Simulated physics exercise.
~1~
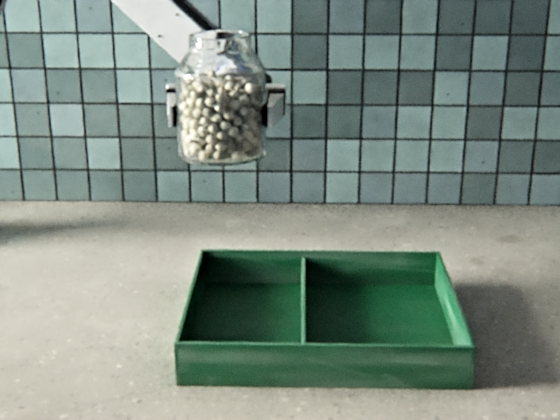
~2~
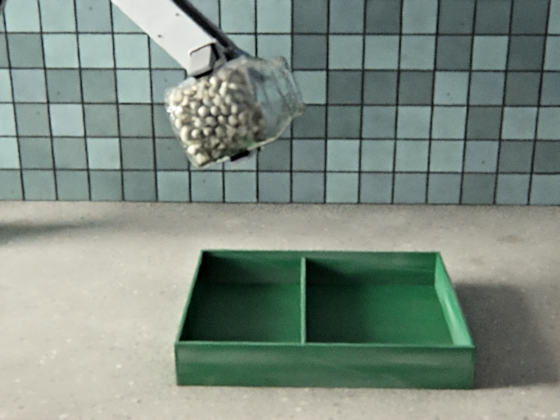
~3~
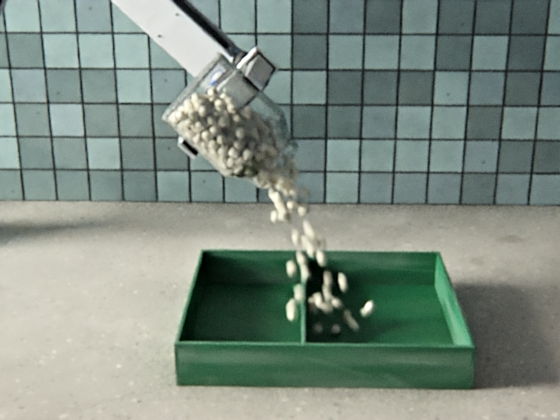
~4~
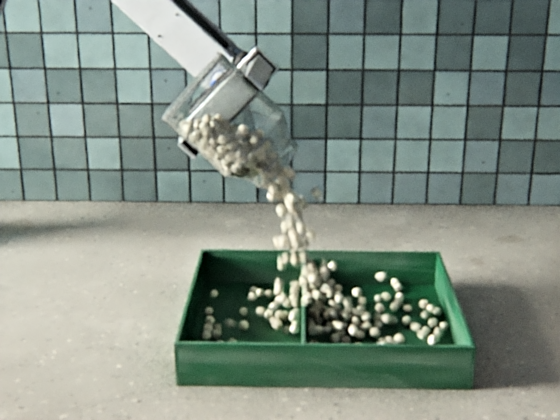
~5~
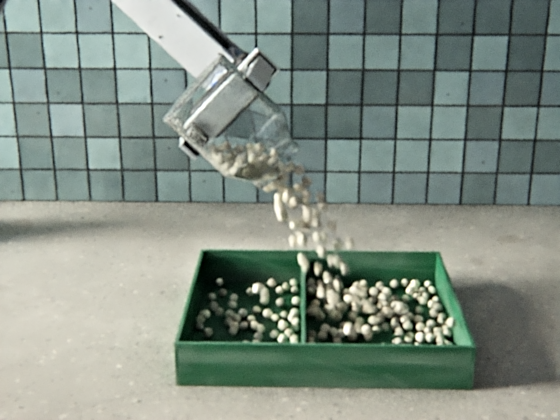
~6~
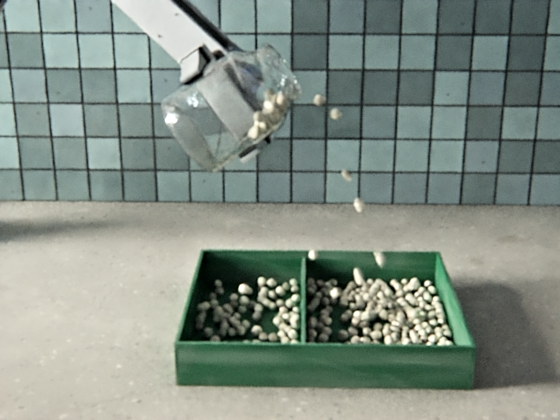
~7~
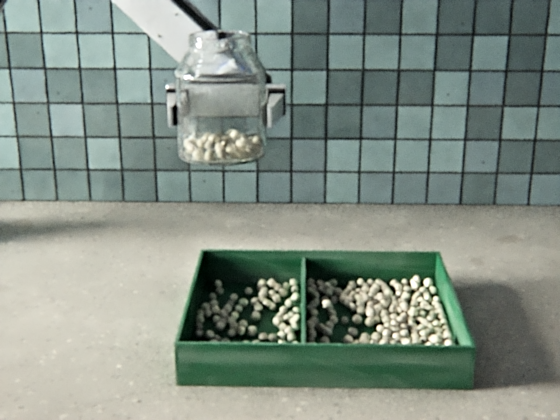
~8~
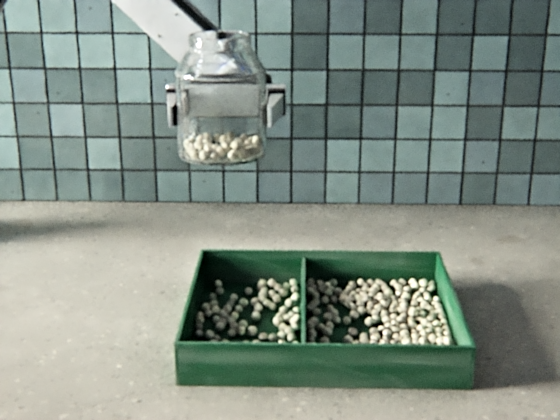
We see a robot arm tip a clear jar of small pale beads over a divided green tray, pouring them into both sections, more of them into the right one. The arm then turns the jar upright again, with a shallow layer of beads left inside.
